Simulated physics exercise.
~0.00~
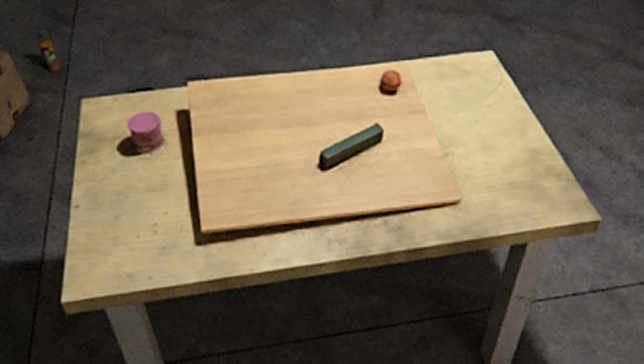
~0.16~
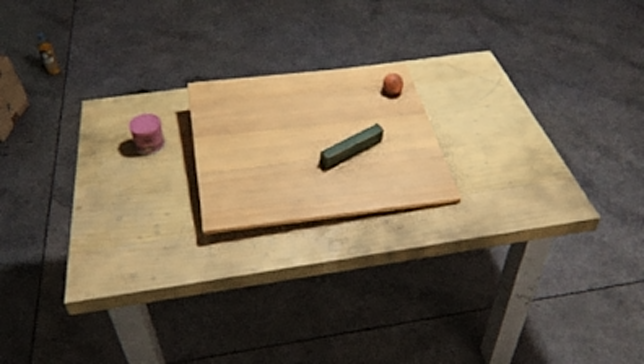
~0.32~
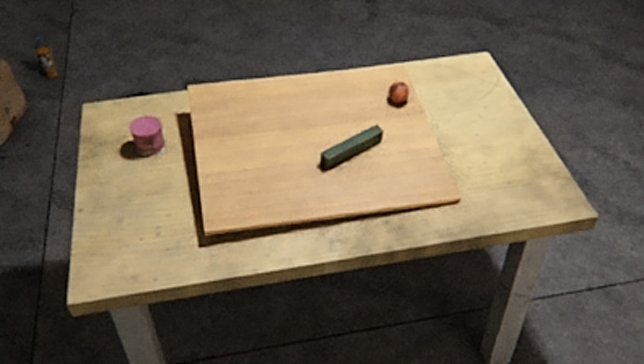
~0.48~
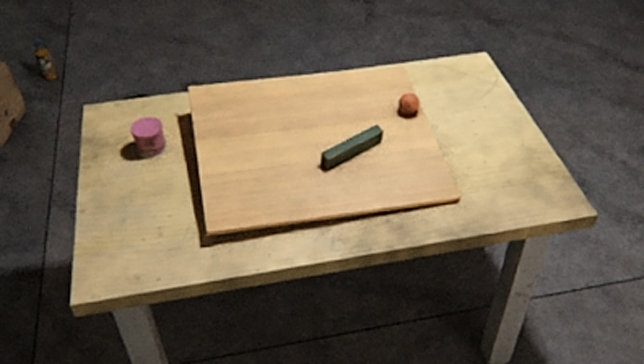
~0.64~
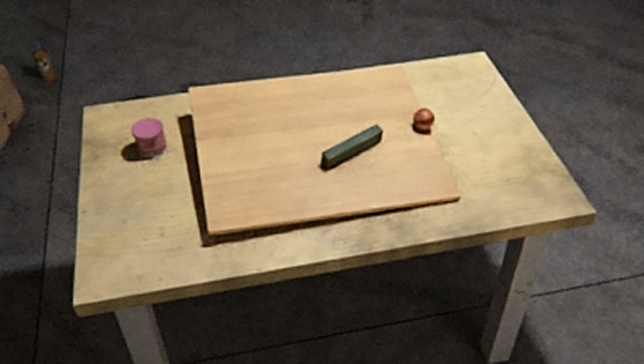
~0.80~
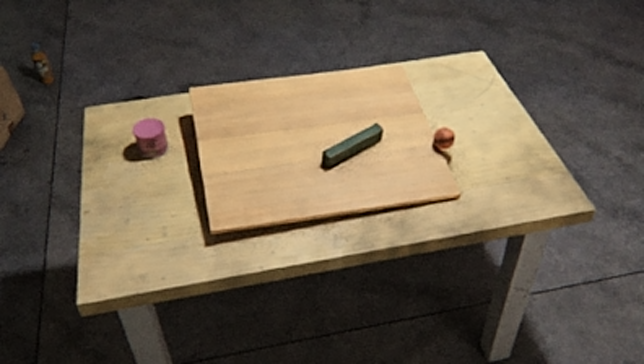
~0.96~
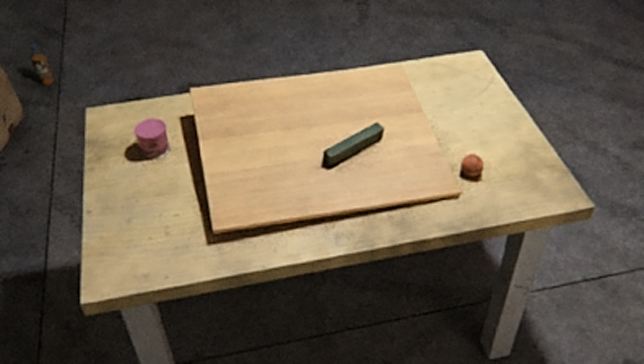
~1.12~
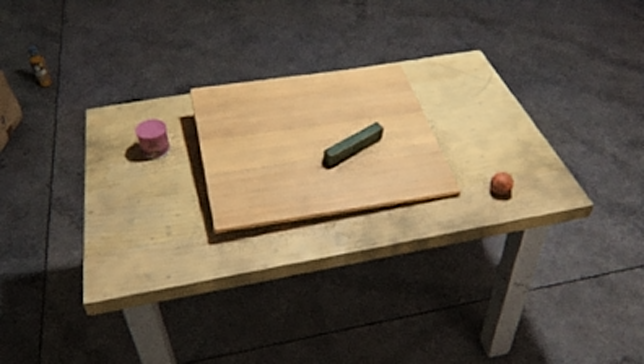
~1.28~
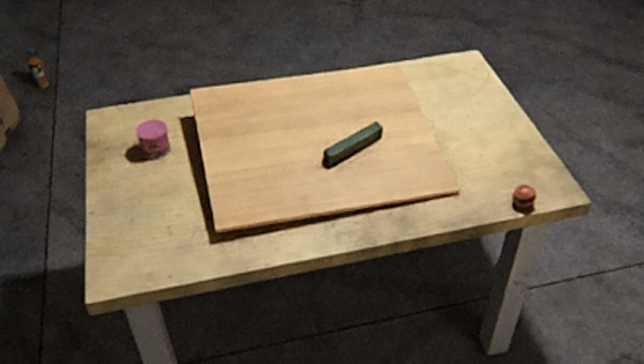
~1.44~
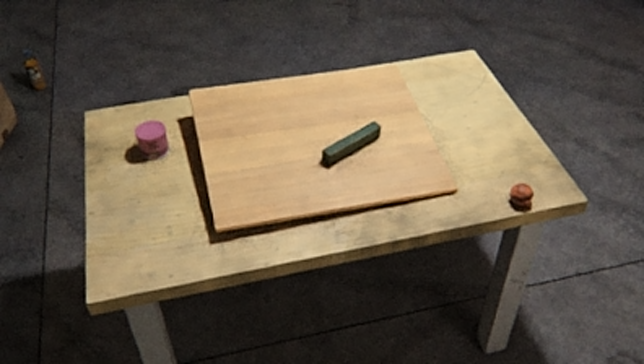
A tilted board sits on a table as an orange ball rolls off its right edge and stops near the table's corner.
